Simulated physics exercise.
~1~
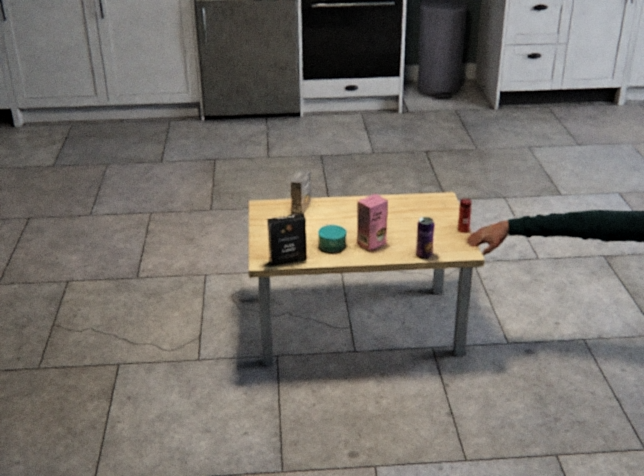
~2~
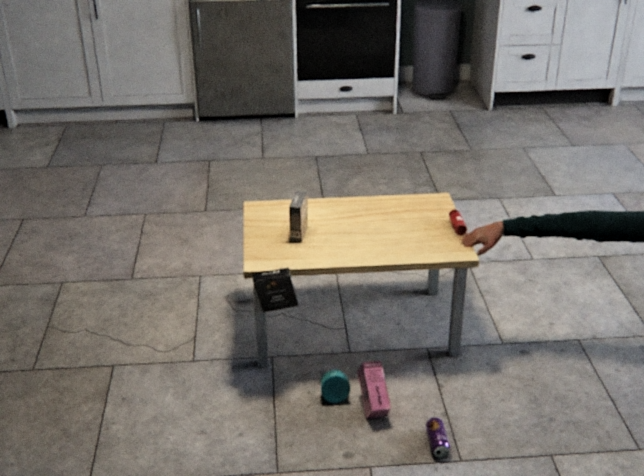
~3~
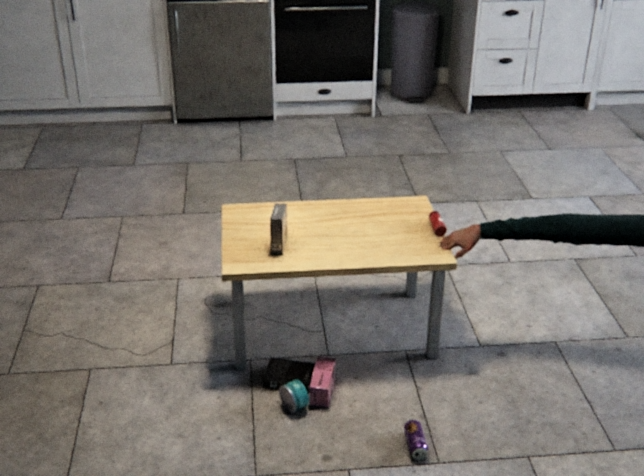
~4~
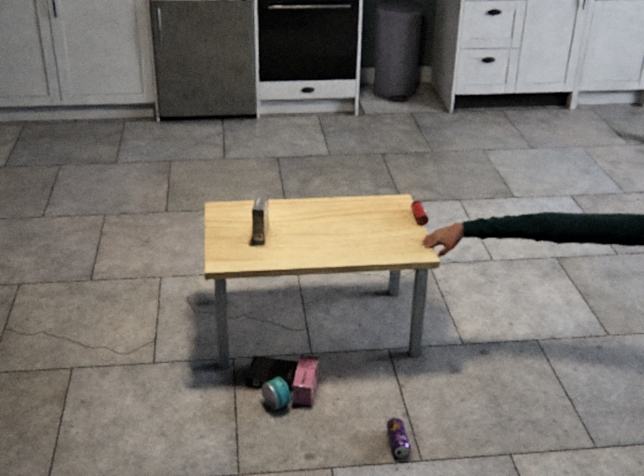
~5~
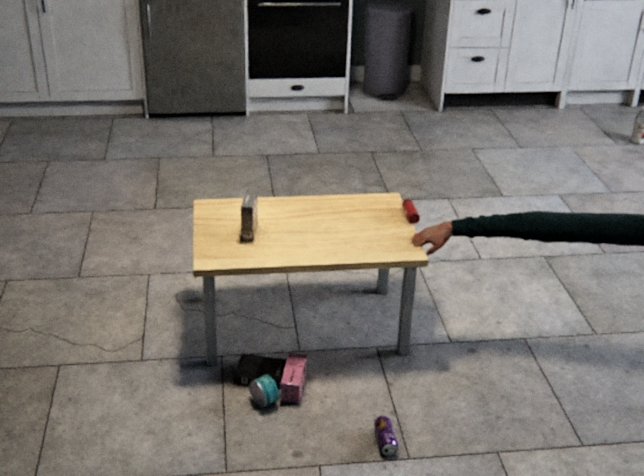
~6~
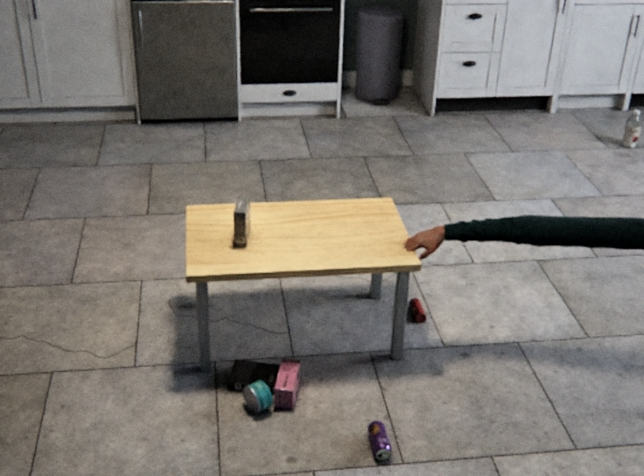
Kitchen with tiled floor, a hand at a light wooden table as items topple and fall off, leaving one grey packet standing.
